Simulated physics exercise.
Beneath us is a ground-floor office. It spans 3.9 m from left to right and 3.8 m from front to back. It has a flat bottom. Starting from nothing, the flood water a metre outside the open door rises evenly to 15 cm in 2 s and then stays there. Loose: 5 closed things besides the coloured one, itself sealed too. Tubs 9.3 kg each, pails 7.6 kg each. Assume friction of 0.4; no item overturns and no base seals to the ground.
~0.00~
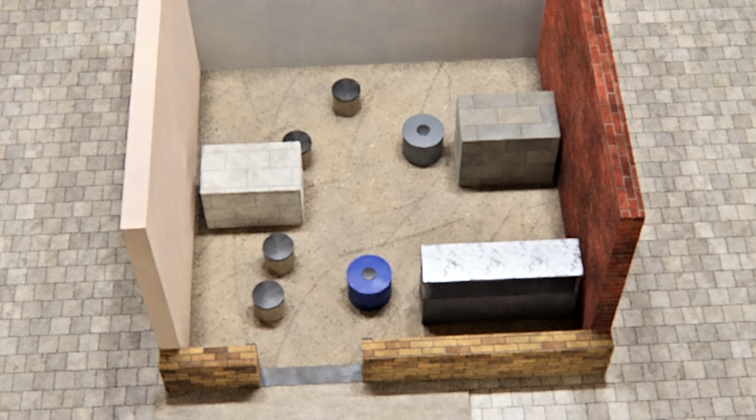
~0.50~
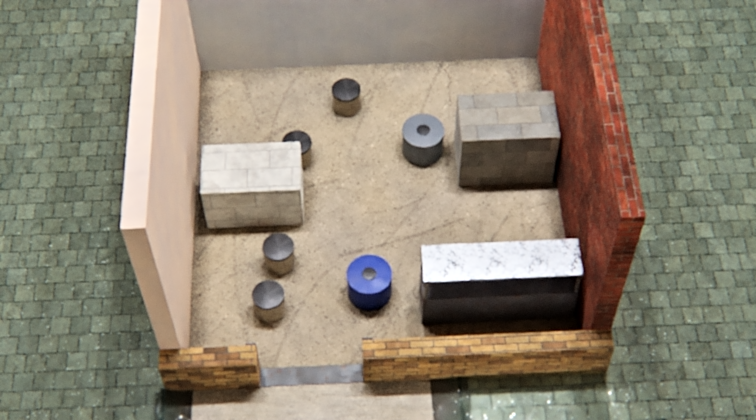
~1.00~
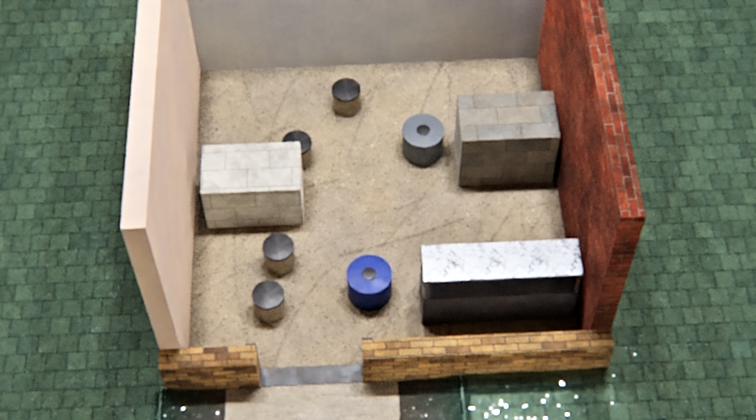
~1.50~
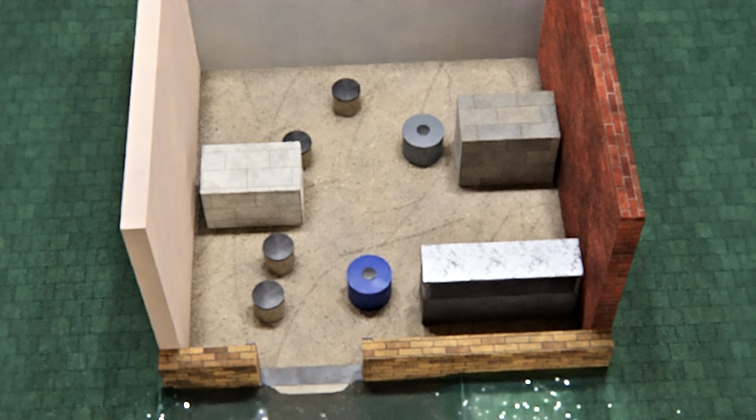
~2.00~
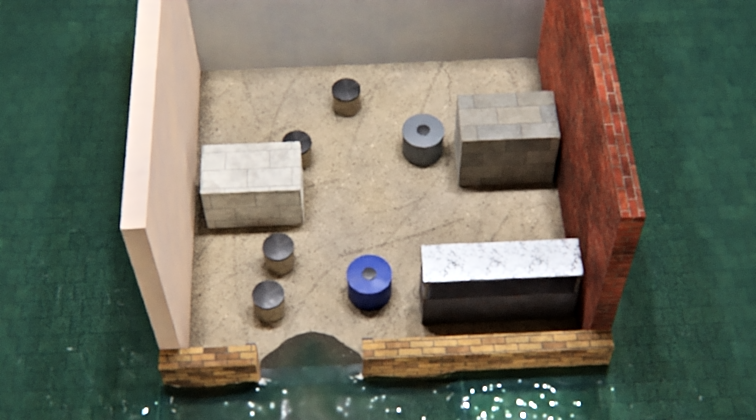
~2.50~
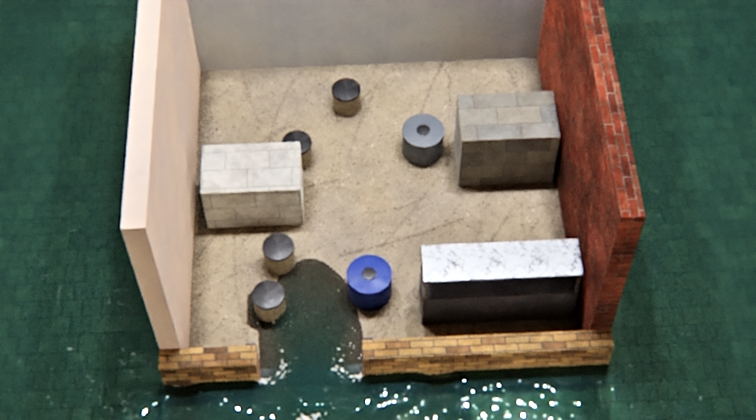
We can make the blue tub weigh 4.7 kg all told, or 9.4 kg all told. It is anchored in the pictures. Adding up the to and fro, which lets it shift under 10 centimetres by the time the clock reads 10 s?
I'd wager no choice works.
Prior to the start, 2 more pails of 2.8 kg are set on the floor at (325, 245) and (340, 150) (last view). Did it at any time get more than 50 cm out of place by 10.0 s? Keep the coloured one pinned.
Order as asked: Goes beyond / goes beyond.
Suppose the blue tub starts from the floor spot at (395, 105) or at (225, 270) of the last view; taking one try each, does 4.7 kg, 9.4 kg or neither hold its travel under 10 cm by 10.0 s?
Going in order: Neither weight works, neither weight works.
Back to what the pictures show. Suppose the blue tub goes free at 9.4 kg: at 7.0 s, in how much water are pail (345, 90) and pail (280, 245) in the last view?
Roughly 4 and 9 cm.
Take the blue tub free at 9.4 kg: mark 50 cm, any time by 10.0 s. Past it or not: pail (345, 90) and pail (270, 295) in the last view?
Respectively: Threshold not reached and threshold exceeded.
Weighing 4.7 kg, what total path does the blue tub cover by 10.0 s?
Roughly 200 cm.
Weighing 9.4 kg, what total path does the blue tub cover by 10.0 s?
Roughly 80 centimetres.
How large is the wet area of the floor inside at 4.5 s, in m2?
That flooded area is roughly 7.0 m2.
After 3.5 s the blue tub would be 46 cm from its start with 4.7 kg and 17 cm from its start with 9.4 kg; 3 cm of water round it then.
After 4.5 s the blue tub would be 110 cm from its start with 4.7 kg and 46 cm from its start with 9.4 kg; 4 cm of water round it then.
After 7.0 s the blue tub would be 127 cm from its start with 4.7 kg and 49 cm from its start with 9.4 kg; 3 cm of water round it then.
After 10.0 s the blue tub would be 138 cm from its start with 4.7 kg and 73 cm from its start with 9.4 kg; 4 cm of water round it then.
